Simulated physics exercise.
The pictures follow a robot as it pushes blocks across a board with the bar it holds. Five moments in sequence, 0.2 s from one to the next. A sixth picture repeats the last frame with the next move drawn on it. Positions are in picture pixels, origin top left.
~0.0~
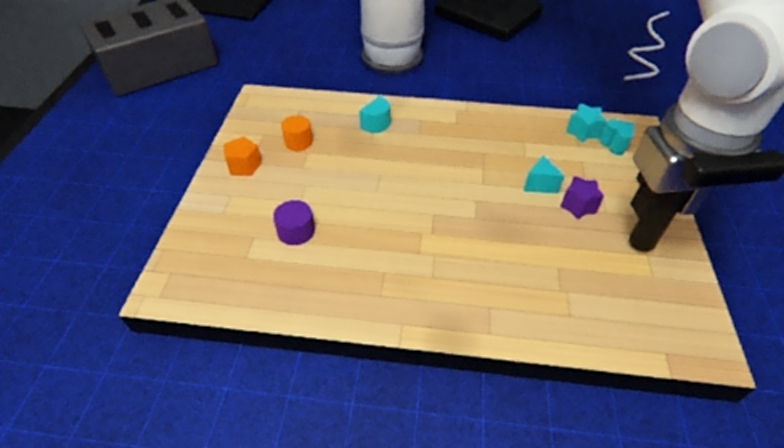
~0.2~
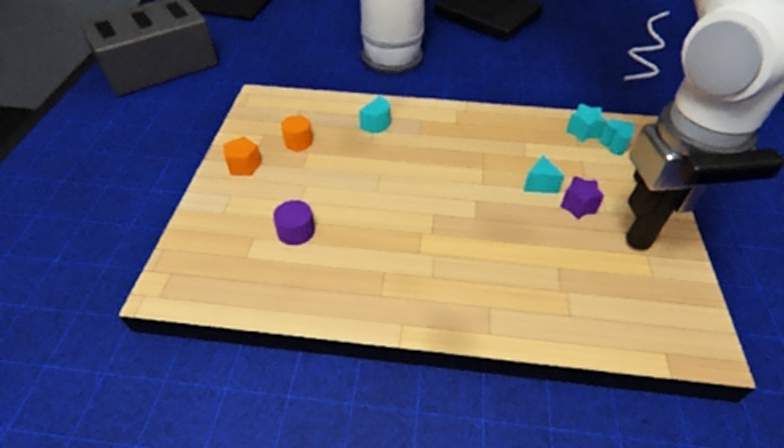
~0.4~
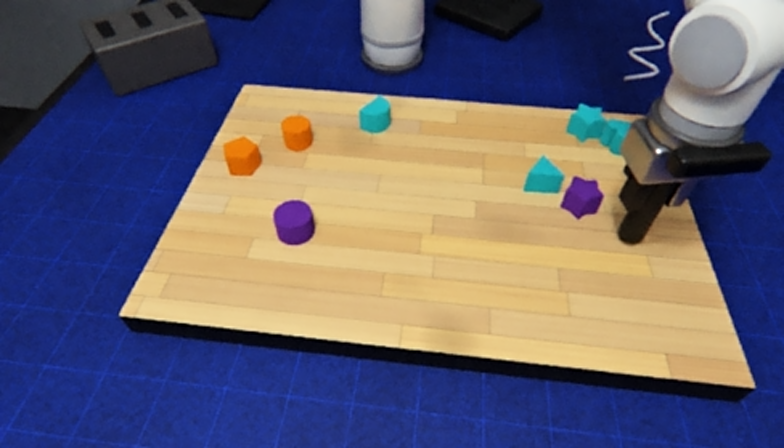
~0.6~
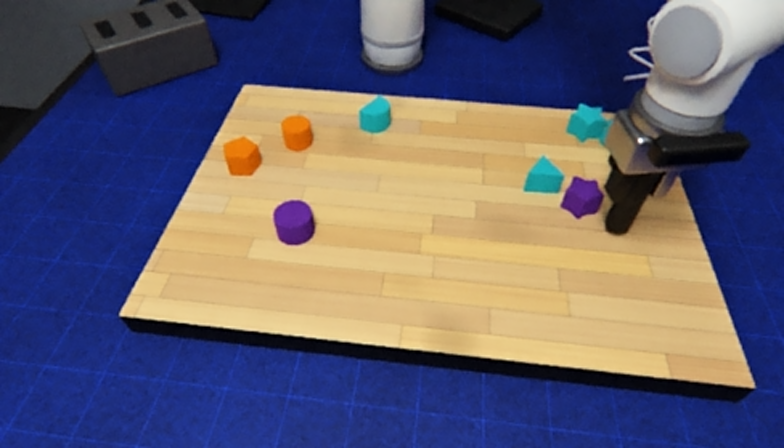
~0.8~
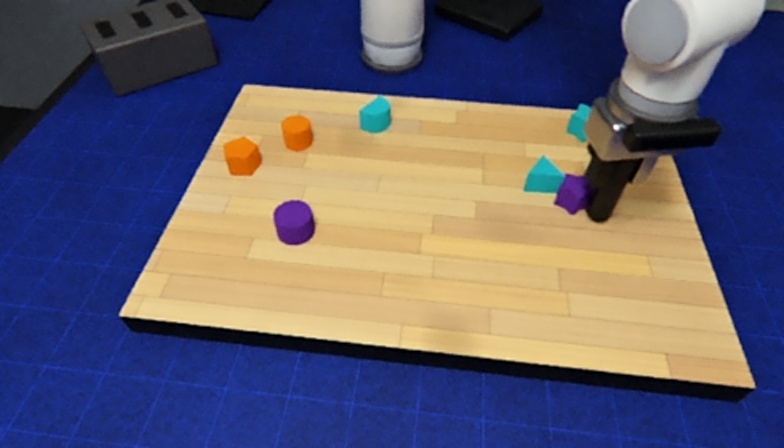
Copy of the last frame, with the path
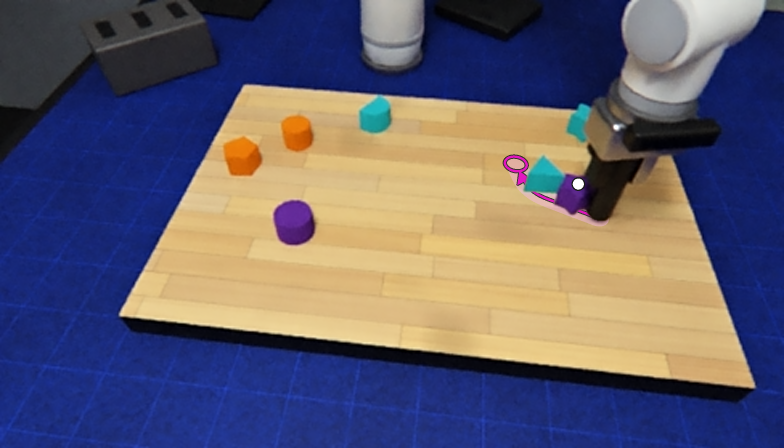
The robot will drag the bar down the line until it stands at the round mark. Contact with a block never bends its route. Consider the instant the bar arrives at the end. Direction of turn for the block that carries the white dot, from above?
It twists clockwise.
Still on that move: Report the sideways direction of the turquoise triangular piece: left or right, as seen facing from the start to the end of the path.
It heads right.
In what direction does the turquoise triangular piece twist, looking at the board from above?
Viewed from above: Anti-clockwise.
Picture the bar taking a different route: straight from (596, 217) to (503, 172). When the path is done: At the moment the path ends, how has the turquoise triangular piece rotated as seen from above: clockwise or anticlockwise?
Looking from above, the answer is counterclockwise.
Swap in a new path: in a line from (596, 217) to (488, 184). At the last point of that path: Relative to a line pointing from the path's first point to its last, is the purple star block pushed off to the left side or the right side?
So, looking from the first point of the path to the last, the purple star block moves rightwards.
The line goes from (596, 217) through (560, 204) and (529, 187) to (516, 164); the dot is on the purple star block.
The first path, step by step. One third of the way, bar at (561, 199); turquoise triangular piece at (524, 156), turned 50° anticlockwise; purple star block at (551, 165), turned 35° clockwise.
Two thirds of the way, bar at (530, 182); turquoise triangular piece at (518, 150), turned 70° anticlockwise; purple star block at (545, 155), turned 65° clockwise.
At the end, bar at (517, 159); turquoise triangular piece at (506, 134), turned 50° anticlockwise; purple star block at (546, 147), turned 110° clockwise.
